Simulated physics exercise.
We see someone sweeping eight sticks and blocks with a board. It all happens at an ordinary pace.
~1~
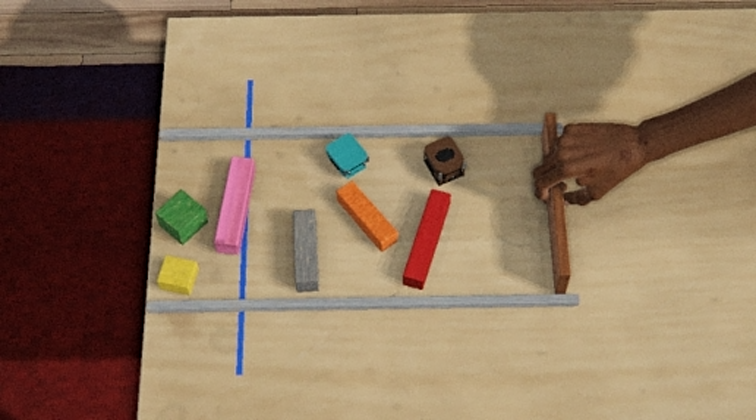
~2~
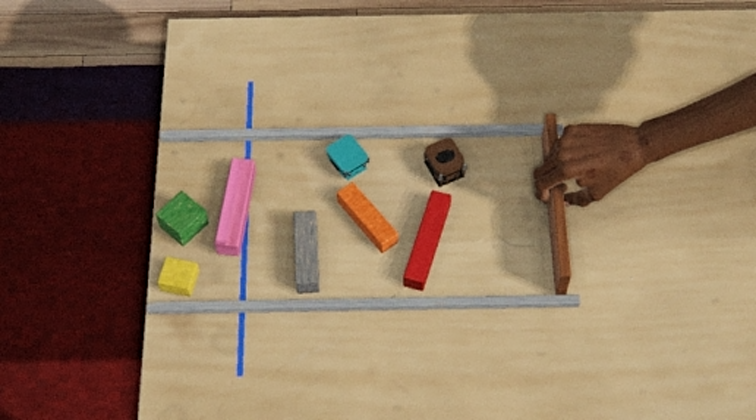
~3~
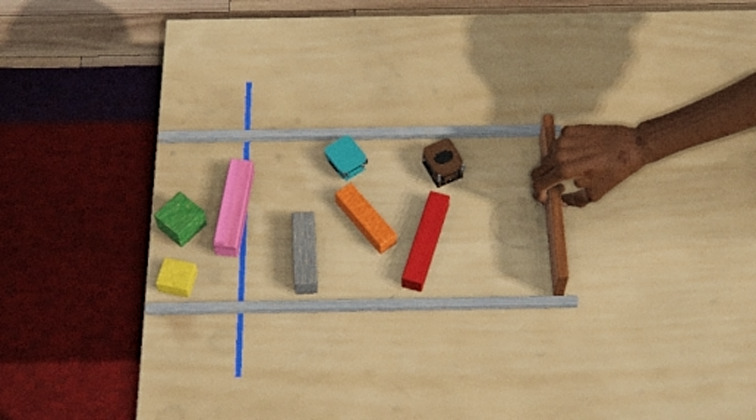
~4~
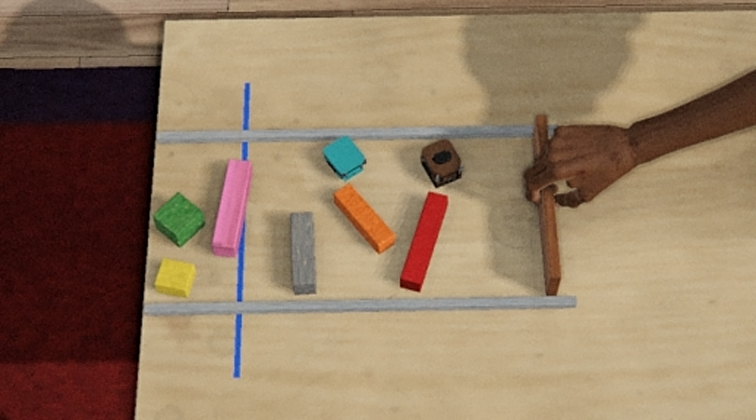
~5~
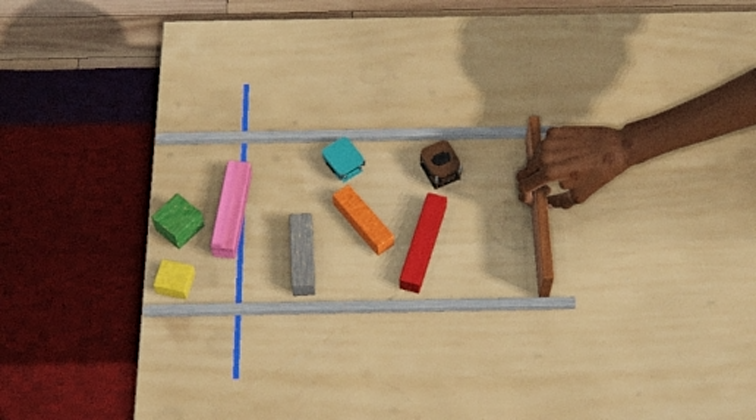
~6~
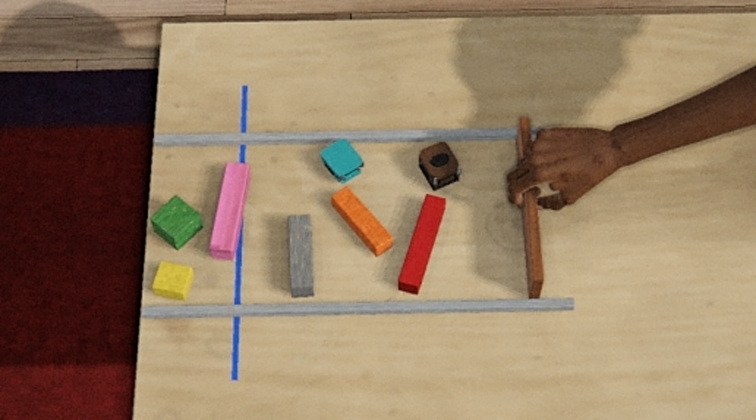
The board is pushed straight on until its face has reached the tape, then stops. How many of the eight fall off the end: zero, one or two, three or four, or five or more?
In the end the number that fall off is one or two.
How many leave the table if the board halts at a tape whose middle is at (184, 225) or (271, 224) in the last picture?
In that order 5 and 0.
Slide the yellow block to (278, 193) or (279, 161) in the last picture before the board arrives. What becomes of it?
In that order, it holds on; does not fall.
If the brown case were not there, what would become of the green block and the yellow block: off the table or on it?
The green block goes over, the yellow block stays on.
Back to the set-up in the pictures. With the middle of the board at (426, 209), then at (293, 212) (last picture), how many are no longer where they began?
2 and 6.
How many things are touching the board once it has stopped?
It touches 2.
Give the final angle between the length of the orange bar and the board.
Some 0 degrees.
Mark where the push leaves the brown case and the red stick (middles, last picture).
Near (227, 166) and (228, 248).
A little later, none off yet; yellow block at rest near (173, 281); green block at rest near (177, 223); pink stick at rest near (230, 211).
Next, none off yet; yellow block at rest near (173, 281); green block moving near (169, 223); pink stick shifted a little near (208, 209).
When it is over, the number that fall off is one or two; down, green block.
